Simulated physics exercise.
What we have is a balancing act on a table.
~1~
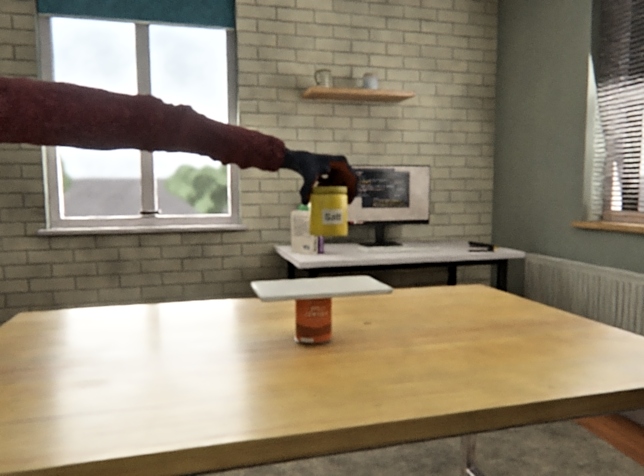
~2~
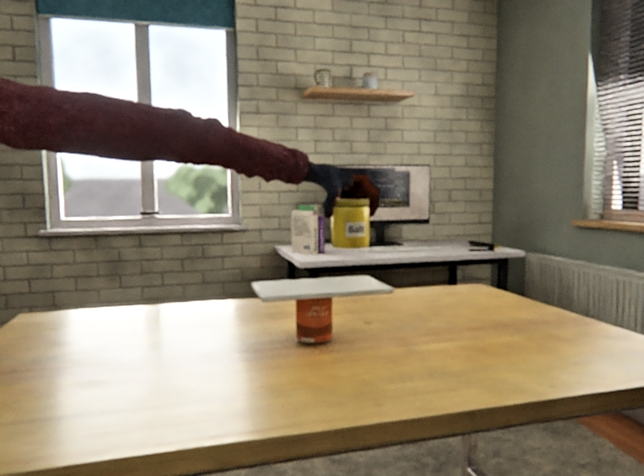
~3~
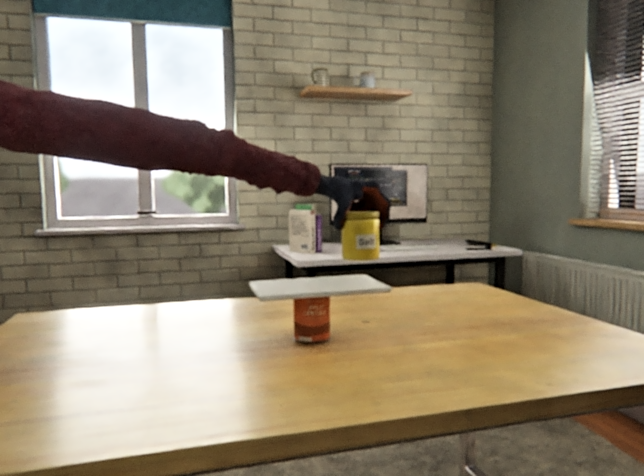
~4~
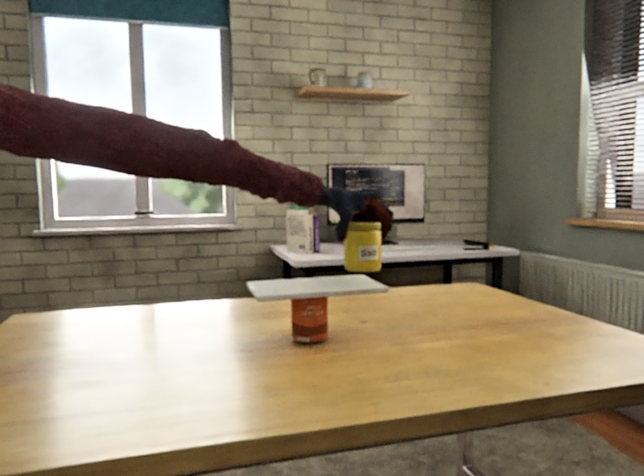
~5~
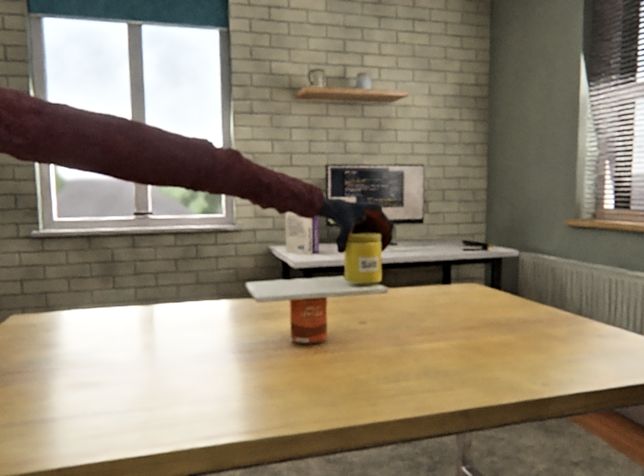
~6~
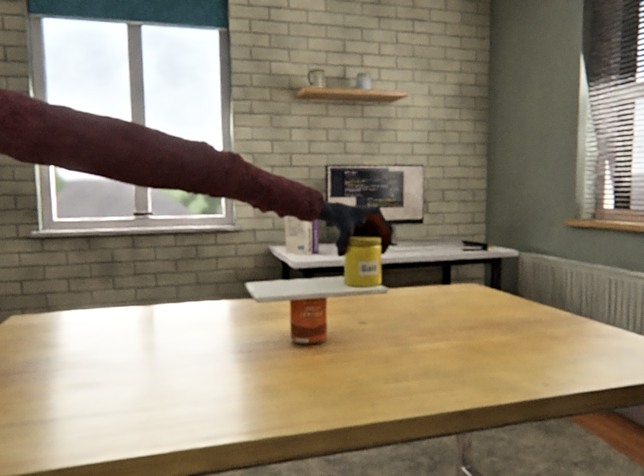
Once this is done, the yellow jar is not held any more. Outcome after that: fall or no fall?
It will not stay intact.
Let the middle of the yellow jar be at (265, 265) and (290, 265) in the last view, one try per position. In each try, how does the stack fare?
The stack topples over with the first try and remains upright with the second.
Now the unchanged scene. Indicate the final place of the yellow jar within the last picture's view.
At about (412, 318).
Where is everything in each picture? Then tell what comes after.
The first frame shows still above its spot; yellow jar (328, 211); orange tin (314, 315).
The second frame shows still above its spot; yellow jar (351, 223); orange tin (314, 315).
The third frame shows still above its spot; yellow jar (360, 235); orange tin (312, 314).
The fourth frame shows still above its spot; yellow jar (362, 246); orange tin (310, 314).
The fifth frame shows still above its spot; yellow jar (363, 257); orange tin (309, 315).
The sixth frame shows in place under the hand; yellow jar (363, 261); orange tin (309, 315).
Then, 0.20 s after the last picture, yellow jar now fallen; white lid tipped 28° from how it was.
Then, 0.30 s after the last picture, white lid tipped 65° from how it was.
Then, 0.60 s after the last picture, white lid on its side.
Then, 1.20 s after the last picture, white lid tipped 40° from how it was.
At rest, fallen, yellow jar; tipped over in the stack, white lid; orange tin in place. Seen from the same camera at the end, yellow jar near (412, 319). The stack gives way.
